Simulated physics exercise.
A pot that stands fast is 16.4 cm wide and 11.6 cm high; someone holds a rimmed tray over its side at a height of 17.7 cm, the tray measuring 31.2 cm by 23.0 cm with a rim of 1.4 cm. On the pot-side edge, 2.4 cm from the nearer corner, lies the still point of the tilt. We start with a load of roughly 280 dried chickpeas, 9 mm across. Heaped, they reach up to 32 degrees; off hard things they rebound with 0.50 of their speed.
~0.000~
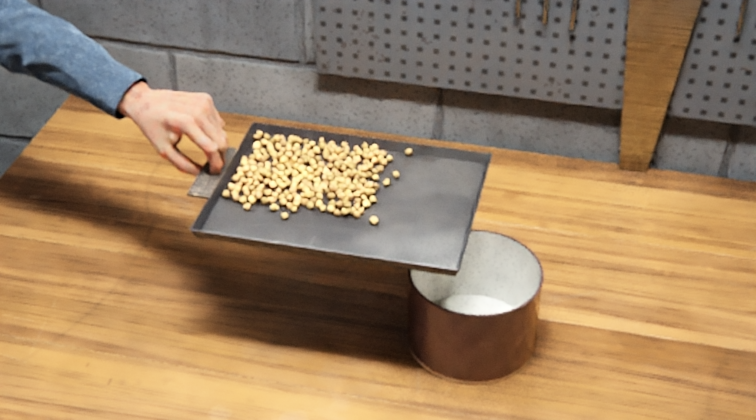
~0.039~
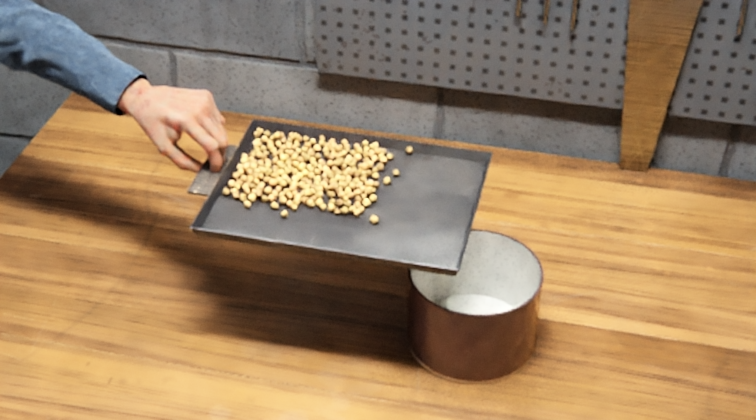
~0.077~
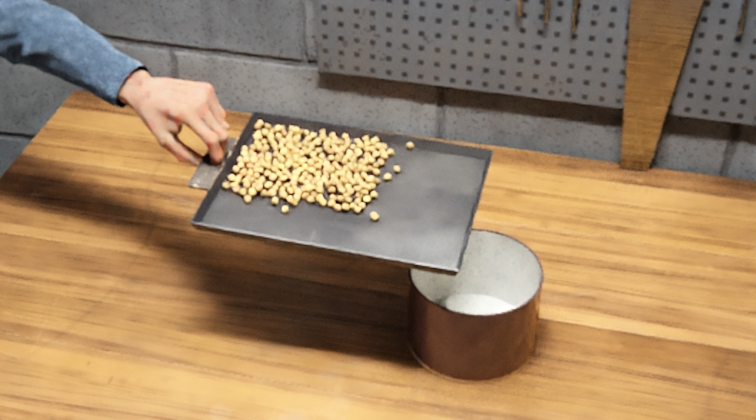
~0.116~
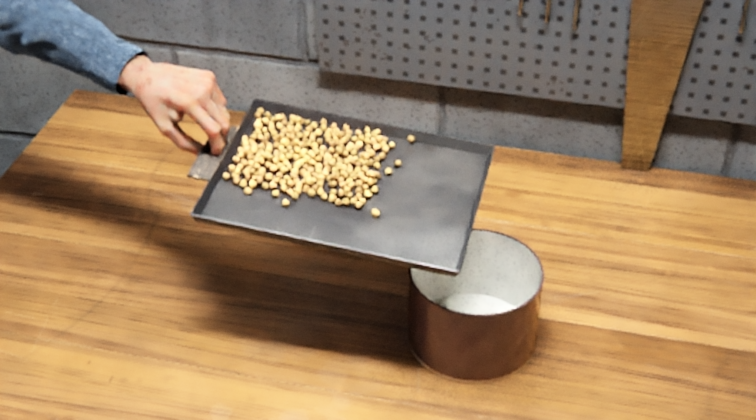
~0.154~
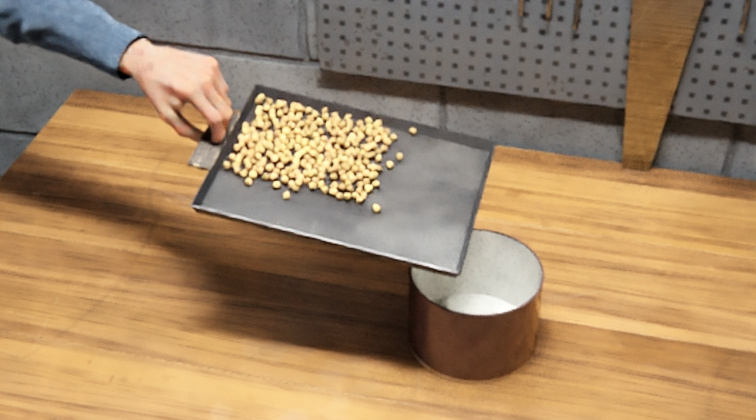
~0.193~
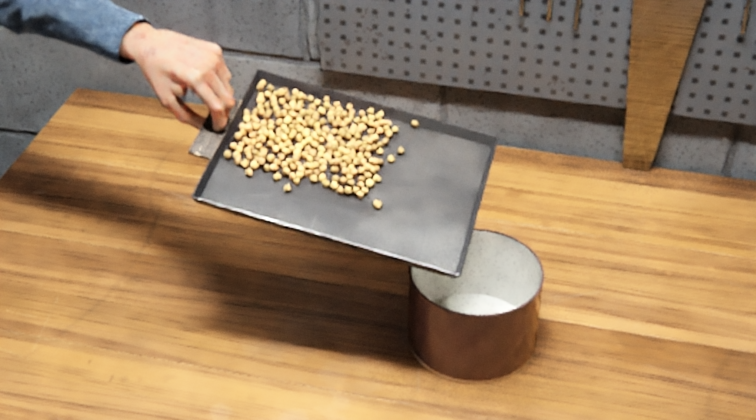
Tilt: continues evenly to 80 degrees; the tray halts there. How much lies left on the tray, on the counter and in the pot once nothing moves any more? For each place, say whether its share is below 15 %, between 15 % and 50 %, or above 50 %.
Tray: Below 15 %; counter: Above 50 %; pot: Below 15 %.
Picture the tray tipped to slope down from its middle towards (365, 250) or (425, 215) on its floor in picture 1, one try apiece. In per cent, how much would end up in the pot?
I'd put it at roughly 0 per cent for the first tilt and roughly 45 per cent for the second.
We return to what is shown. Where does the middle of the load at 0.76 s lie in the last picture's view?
Near (466, 274).
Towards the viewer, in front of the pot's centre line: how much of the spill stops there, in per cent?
I'd put it at around 100 per cent.
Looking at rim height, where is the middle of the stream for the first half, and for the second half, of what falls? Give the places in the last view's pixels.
I'd mark about (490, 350) for the first half, then (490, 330) for the second.
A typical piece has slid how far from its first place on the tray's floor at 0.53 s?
About 6 cm.
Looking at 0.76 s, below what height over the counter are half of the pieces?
Some 20 cm above the counter.
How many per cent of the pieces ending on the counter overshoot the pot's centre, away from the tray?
It comes to near 90 percent.
After 0.53 s, tilt 46 degrees; the tray holds 100 %, the pot 0 %.
After 0.76 s, tilt 68 degrees; the tray holds 60 %, the pot 0 %.
After 1.09 s, tilt 80 degrees; the tray holds 0 %, the pot 5 %.
In the end, at 1.8 s, tray 0 %, counter 95 %, pot 5 %.
